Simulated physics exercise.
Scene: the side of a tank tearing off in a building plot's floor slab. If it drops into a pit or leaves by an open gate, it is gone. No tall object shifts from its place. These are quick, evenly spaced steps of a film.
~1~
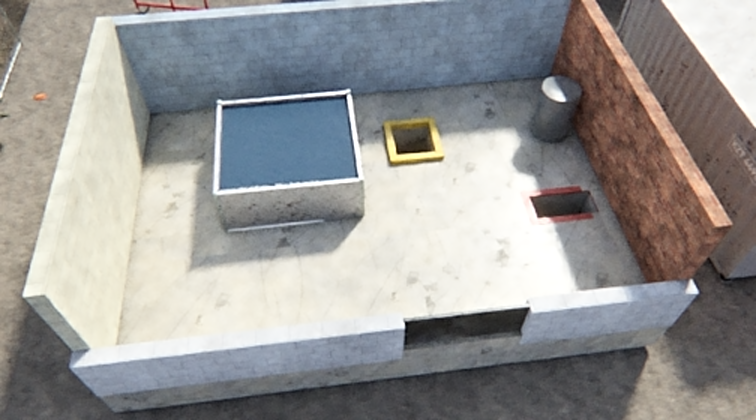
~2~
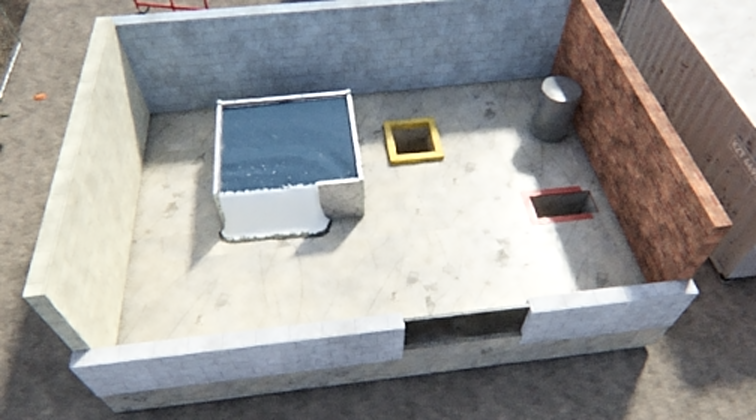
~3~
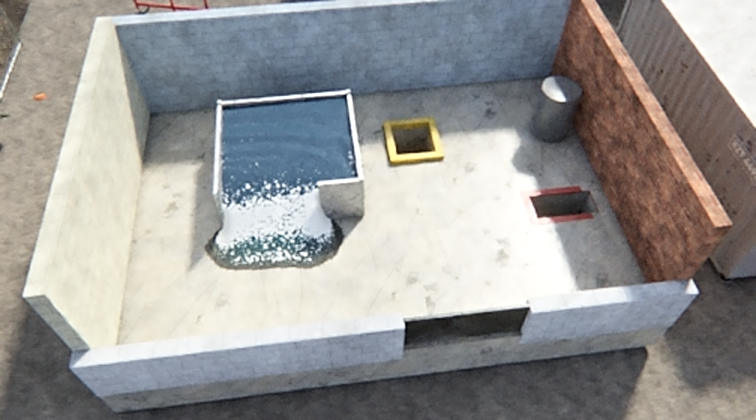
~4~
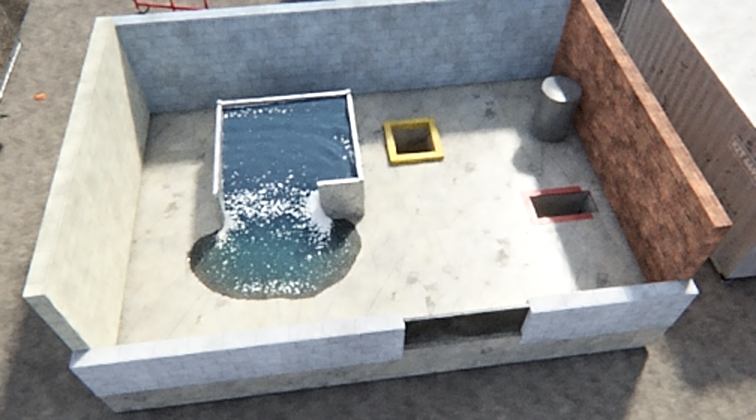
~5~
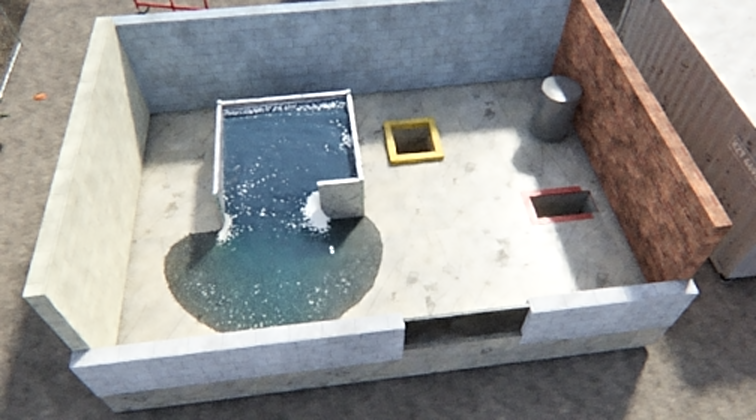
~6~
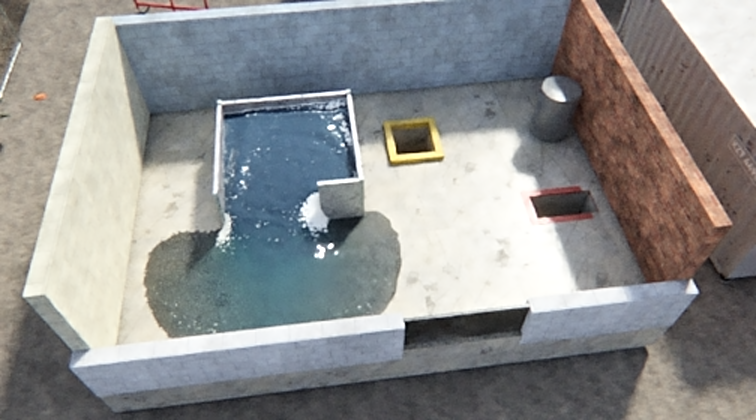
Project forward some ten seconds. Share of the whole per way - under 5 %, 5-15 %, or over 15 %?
In the end gate: Smaller than five per cent; yellow pit: Smaller than five per cent; red pit: Greater than fifteen per cent.
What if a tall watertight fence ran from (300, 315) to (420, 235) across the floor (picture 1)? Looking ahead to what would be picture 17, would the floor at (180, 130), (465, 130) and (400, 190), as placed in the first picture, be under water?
Result in the order given: Unaffected, unaffected, drowned.
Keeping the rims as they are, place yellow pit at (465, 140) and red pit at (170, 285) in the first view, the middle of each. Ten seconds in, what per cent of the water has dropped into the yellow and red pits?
The yellow pit takes around 0 percent, while the red pit takes around 45 percent.
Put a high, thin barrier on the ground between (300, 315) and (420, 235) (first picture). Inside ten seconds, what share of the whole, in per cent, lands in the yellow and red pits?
Roughly, in per cent: Yellow 0, red 10.
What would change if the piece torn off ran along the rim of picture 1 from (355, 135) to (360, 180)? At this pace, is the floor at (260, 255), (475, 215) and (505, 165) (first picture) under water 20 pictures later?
The first would be still unwetted, the second drenched and the third drenched.
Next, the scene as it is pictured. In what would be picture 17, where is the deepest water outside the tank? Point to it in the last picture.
Somewhere near (126, 370), I think.
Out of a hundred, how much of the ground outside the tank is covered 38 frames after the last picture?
About 95 per cent.
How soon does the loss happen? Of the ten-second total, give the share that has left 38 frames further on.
About 45 per cent.
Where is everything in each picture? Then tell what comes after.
In the first picture, still water in the open tank at (287, 142).
In the second picture, water pours out at (273, 213) and has run to (223, 232).
In the third picture, the front is at (214, 254), out from the gap at (273, 213).
In the fourth picture, the front is at (317, 289), out from the gap at (274, 215).
In the fifth picture, water pours out at (274, 215) and has run to a hidden place.
In the sixth picture, the front is at a hidden place, out from the gap at (274, 215).
A moment on, water covers 25 % of the floor; the gate 0 %, the yellow pit 0 %, the red pit 0 %.
Next, water covers 30 % of the floor; the gate 0 %, the yellow pit 0 %, the red pit 0 %.
Then, water covers 70 % of the floor; the gate 0 %, the yellow pit 0 %, the red pit 1 %.
Later, water covers 95 % of the floor; the gate 0 %, the yellow pit 0 %, the red pit 8 %.
In the end, water covers 100 % of the floor; the gate 0 %, the yellow pit 0 %, the red pit 17 %.
